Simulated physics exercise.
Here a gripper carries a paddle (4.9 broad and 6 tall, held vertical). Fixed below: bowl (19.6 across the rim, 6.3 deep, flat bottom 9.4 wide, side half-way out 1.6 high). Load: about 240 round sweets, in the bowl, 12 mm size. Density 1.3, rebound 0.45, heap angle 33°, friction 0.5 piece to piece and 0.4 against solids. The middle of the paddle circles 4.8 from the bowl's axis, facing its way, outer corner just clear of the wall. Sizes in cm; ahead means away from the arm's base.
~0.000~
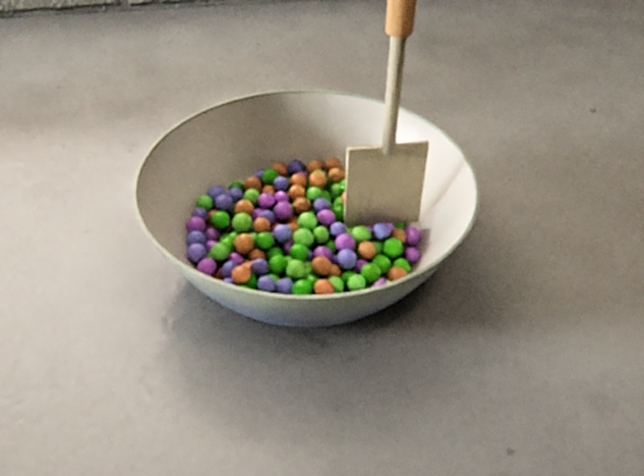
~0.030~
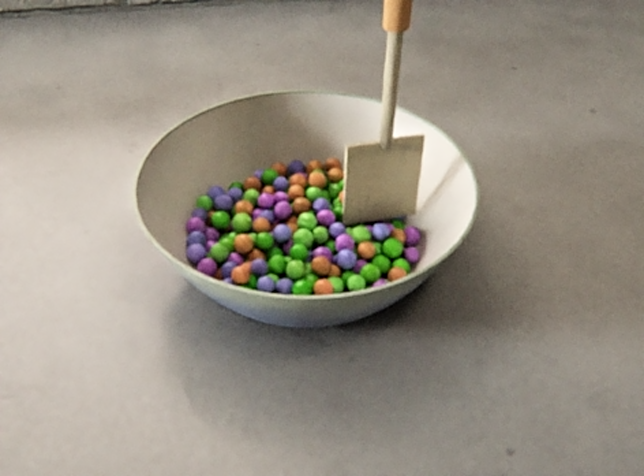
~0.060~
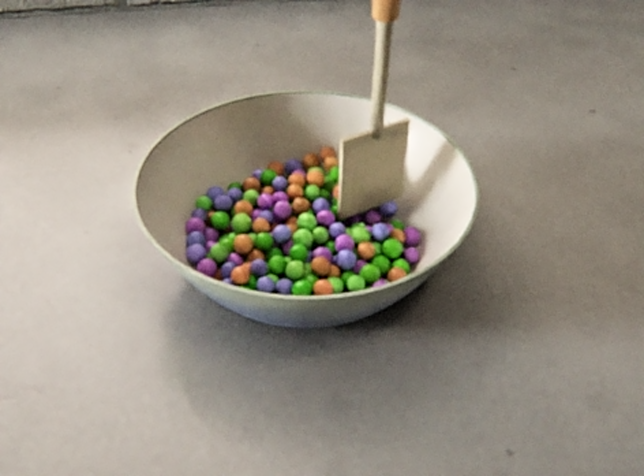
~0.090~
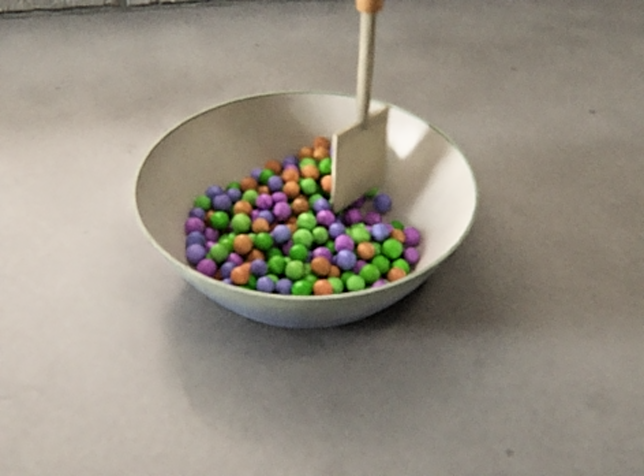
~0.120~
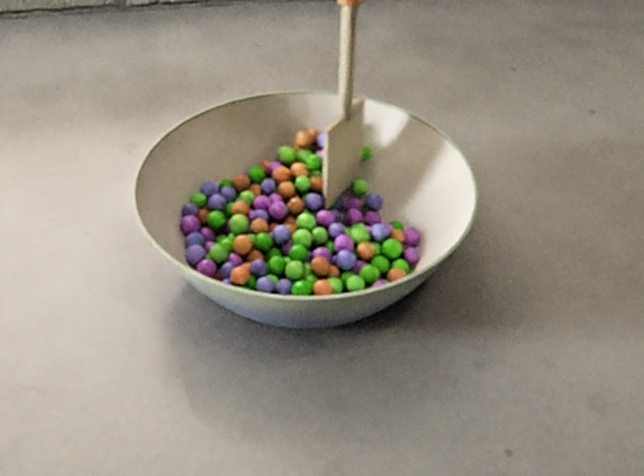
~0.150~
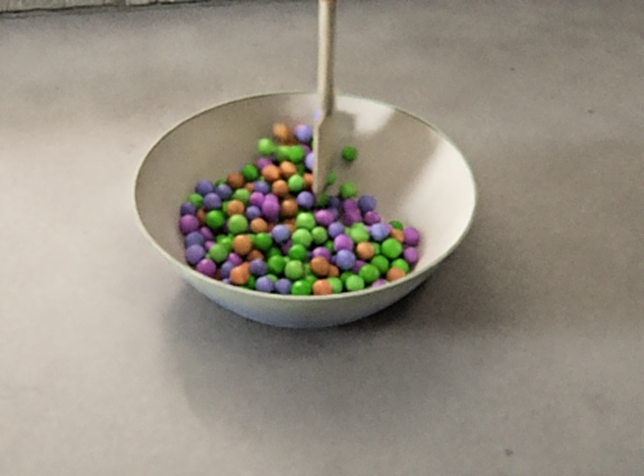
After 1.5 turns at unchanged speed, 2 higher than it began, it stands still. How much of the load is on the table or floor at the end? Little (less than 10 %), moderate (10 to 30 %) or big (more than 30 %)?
Share on the table or floor: Little (less than 10 %).
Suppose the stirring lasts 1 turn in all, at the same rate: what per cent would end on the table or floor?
In that case some 0 per cent.
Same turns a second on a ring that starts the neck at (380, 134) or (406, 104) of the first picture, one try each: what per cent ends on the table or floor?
About 0 and 0 per cent.
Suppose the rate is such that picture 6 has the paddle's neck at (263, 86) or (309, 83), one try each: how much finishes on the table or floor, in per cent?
About 15 and 5 per cent.
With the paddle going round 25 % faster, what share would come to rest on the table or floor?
It would be near 5 per cent.
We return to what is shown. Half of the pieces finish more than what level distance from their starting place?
About 4 cm.
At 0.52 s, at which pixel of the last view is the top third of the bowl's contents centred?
Near (326, 279).
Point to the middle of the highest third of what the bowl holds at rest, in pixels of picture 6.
Near (334, 225).
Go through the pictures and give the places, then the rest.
The first picture shows the paddle neck at (391, 123), 0° round; upper third of the load around (299, 226), from x 195 to 410, top at y 165; 241 in the bowl.
The second picture shows the paddle neck at (388, 118), 6° round; upper third of the load around (299, 227), from x 195 to 410, top at y 165.
The third picture shows the paddle neck at (378, 107), 20° round; upper third of the load around (302, 219), from x 195 to 410, top at y 155.
The fourth picture shows the paddle neck at (364, 98), 35° round; upper third of the load around (302, 217), from x 195 to 410, top at y 145.
The fifth picture shows the paddle neck at (346, 90), 50° round; upper third of the load around (299, 205), from x 190 to 410, top at y 130.
The sixth picture shows the paddle neck at (326, 85), 66° round; upper third of the load around (289, 206), from x 190 to 410, top at y 120; 241 in the bowl.
After 0.52 s, 251° round, highest piece 8 above the table; 240 in the bowl, 1 on the table or floor.
After 0.89 s, 77° round, highest piece 5 above the table; 238 in the bowl, 3 on the table or floor.
After 1.27 s, 180° round, highest piece 5 above the table; 238 in the bowl, 3 on the table or floor.
After 1.97 s, 180° round, highest piece 5 above the table; 238 in the bowl, 3 on the table or floor.
In the end, 238 in the bowl, 3 on the table or floor. That is 1 % on the table or floor.
